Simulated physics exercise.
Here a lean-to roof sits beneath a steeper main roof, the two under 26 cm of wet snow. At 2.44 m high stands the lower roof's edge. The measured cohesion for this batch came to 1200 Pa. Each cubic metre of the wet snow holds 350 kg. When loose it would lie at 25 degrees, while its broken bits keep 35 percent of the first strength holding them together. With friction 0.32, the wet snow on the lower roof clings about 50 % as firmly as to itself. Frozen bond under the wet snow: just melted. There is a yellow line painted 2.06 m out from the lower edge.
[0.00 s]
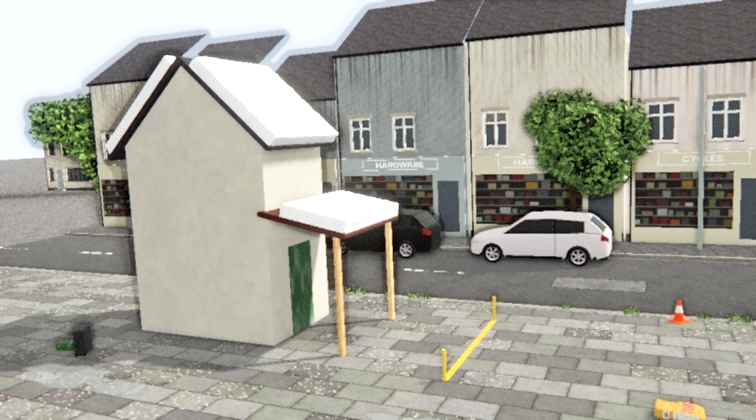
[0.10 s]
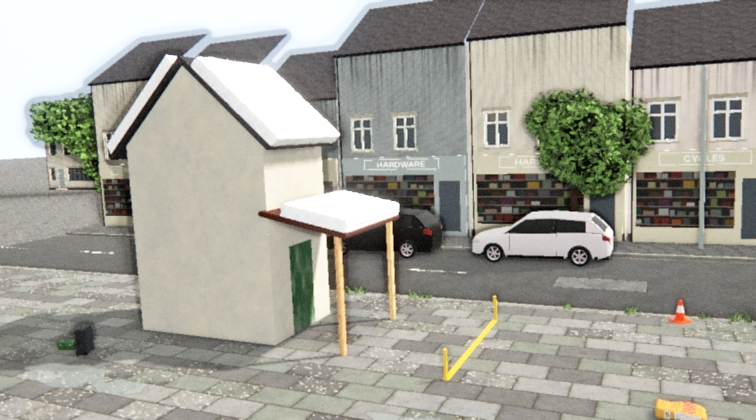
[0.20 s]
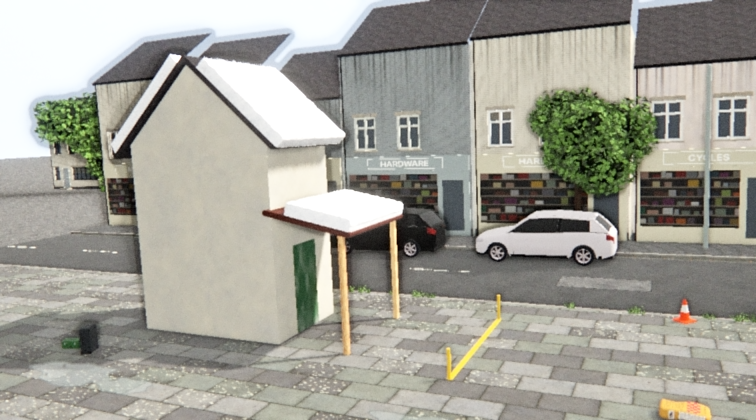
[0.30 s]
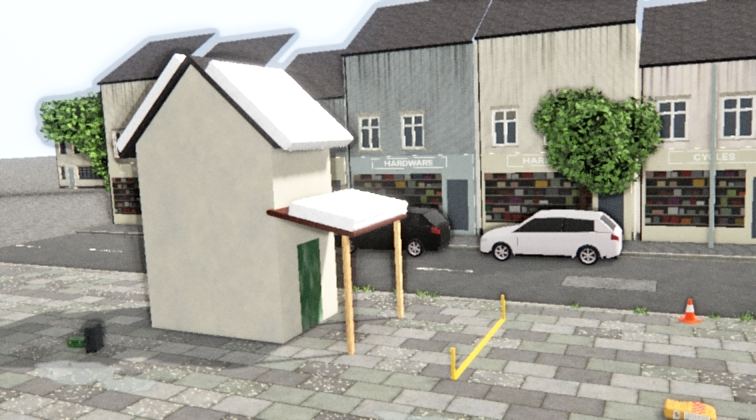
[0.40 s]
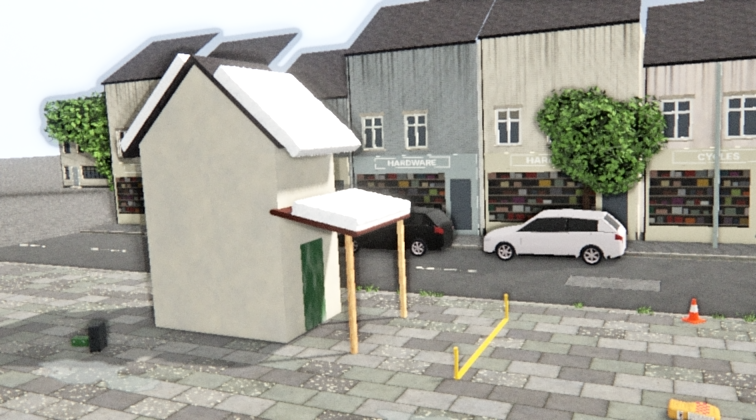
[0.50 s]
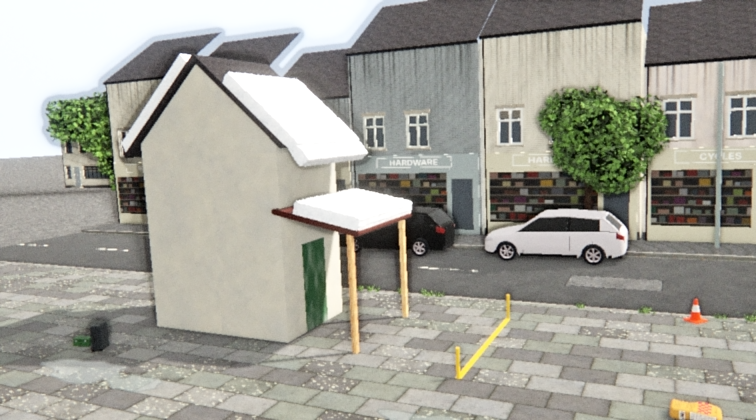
At the start, thick white snow covers the steep roof of a small pale building and the lean-to below it, with parked cars and shops behind. The snow on the right slope barely shifts, then slides down faster as one slab, baring dark roof near the ridge and jutting over the lean-to's still snow.
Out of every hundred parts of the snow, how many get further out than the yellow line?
Around 23 in every hundred.
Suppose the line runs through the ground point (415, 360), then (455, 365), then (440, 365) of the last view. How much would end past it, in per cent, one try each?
One by one: 45 in a hundred, 30 in a hundred, 35 in a hundred.
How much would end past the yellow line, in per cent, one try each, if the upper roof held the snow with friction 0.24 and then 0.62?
I'd expect around 20 percent, then around 0 percent.
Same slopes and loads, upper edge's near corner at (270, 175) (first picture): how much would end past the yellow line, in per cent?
Result: Near 4 %.
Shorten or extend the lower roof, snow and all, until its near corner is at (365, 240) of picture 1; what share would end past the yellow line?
It would come to roughly 12 percent.
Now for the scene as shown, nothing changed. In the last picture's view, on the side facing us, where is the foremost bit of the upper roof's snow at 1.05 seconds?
Look roughly at (362, 215).
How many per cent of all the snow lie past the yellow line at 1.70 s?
Roughly 0 per cent.
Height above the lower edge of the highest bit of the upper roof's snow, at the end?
0.6 m, give or take.
After 1.05 s, none is below the lower edge and 0 % is past the line.
After 1.70 s, 47 % is below the lower edge and 0 % is past the line.
After 2.35 s, 63 % is below the lower edge and 23 % is past the line.
After 3.00 s, 63 % is below the lower edge and 23 % is past the line.
After 3.20 s, at the end, 63 % is below the lower edge and 23 % is past the line.
